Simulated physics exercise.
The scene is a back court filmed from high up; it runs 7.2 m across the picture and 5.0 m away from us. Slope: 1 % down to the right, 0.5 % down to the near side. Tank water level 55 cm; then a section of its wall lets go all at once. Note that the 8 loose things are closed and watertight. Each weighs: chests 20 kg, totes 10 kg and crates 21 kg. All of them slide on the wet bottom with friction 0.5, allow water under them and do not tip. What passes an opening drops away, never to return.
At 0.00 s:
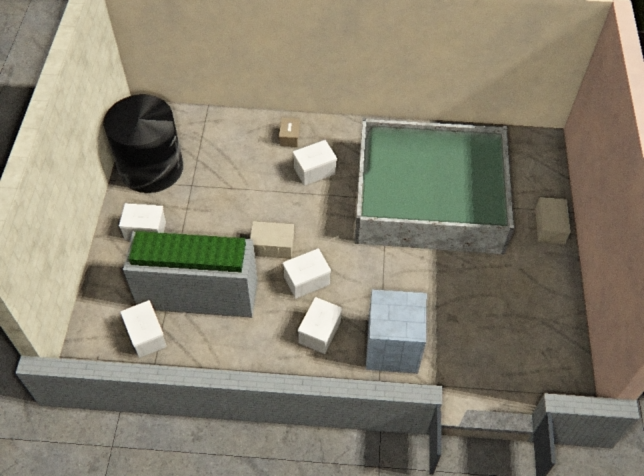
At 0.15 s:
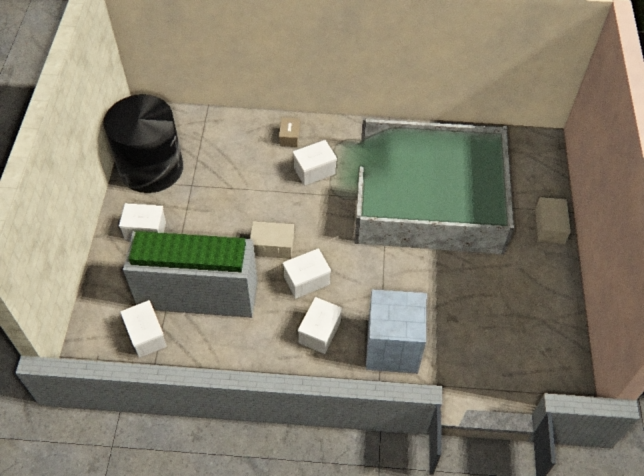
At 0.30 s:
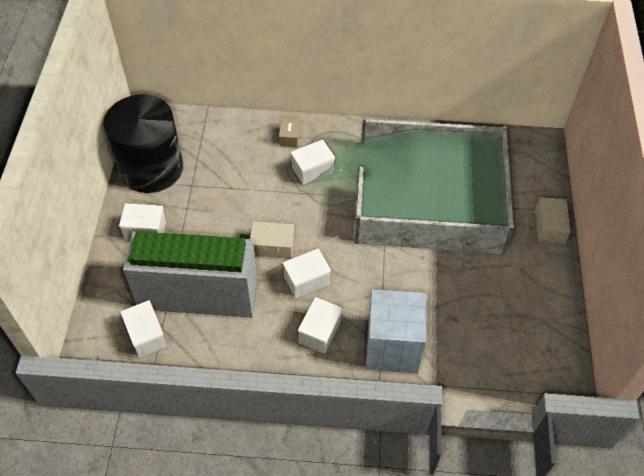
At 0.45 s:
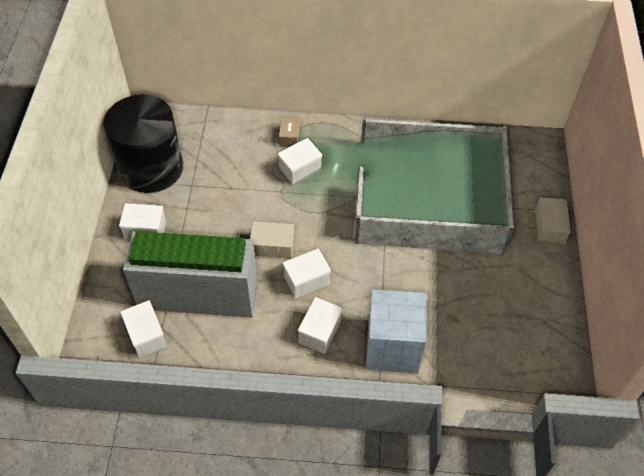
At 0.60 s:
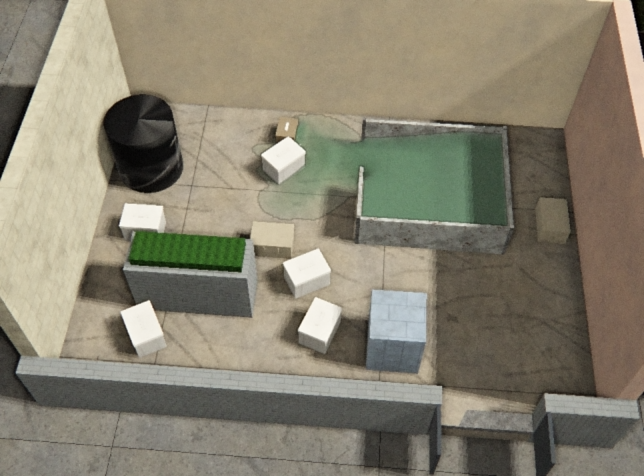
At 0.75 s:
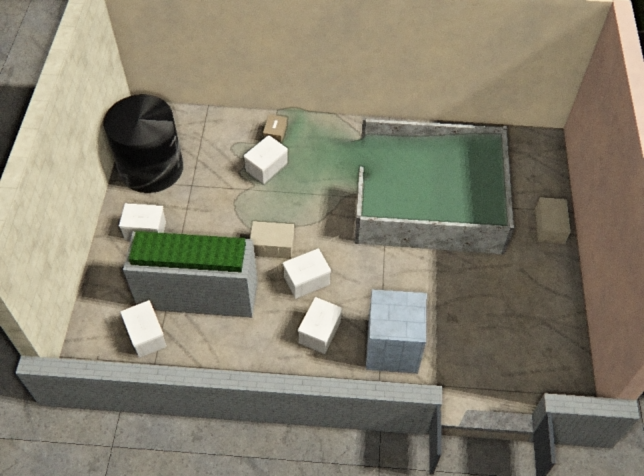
We see a walled court with a green-water tank, white boxes and a dark barrel; water pours through the tank's left side and spreads across the floor, pushing a nearby white box left, then nudging a small brown box left.
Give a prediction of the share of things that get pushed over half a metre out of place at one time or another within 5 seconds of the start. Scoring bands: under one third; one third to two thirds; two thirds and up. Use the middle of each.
Band: One third to two thirds.
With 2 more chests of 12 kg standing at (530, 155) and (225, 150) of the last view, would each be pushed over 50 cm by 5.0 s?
In the order asked they come out inside the limit, beyond the limit.
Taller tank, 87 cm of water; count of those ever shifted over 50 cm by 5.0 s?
I count 5 of them in that case.
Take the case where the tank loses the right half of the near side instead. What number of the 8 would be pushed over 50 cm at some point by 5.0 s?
The answer would then be 0.
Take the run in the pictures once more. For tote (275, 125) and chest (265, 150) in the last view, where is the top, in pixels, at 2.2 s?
Around (137, 103) and (193, 151).
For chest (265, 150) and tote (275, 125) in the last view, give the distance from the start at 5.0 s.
The first is off by 250 cm, the second by 80 cm.
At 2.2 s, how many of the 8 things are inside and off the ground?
By my count, 1.
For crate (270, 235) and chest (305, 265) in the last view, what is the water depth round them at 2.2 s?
2 and 0 cm.
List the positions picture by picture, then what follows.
A chest at (315, 155), on the bottom; a tote at (290, 127), on the bottom; water covers 3.8 m2; 0 of 8 have shifted, in the first picture.
A chest at (315, 155) rests on the ground; a tote at (290, 127), on the bottom; 4.3 m2 under water; 0 of 8 have shifted, in the second picture.
A chest at (313, 155) rests on the ground, 3 cm from its start; a tote at (290, 127) rests on the ground; 4.7 m2 under water; 0 of 8 have shifted, in the third picture.
A chest at (300, 154), on the bottom, 23 cm from its start; a tote at (290, 127) rests on the ground; water covers 5.3 m2; 1 of 8 have shifted, in the fourth picture.
A chest at (283, 153) rests on the ground, 48 cm from its start; a tote at (287, 127), on the bottom, 5 cm from its start; water covers 6.1 m2; 1 of 8 have shifted, in the fifth picture.
A chest at (265, 152), on the bottom, 75 cm from its start; a tote at (275, 125) rests on the ground, 24 cm from its start; 7.0 m2 under water; 2 of 8 have shifted, in the sixth picture.
After 1.1 s 2 of 8 are over 50 cm from their spots; 0 afloat.
After 2.2 s 2 of 8 are over 50 cm from their spots; 1 afloat.
After 3.5 s 3 of 8 are over 50 cm from their spots; 2 afloat.
After 5.0 s 3 of 8 are over 50 cm from their spots, and 3 have been at some point; 3 afloat.
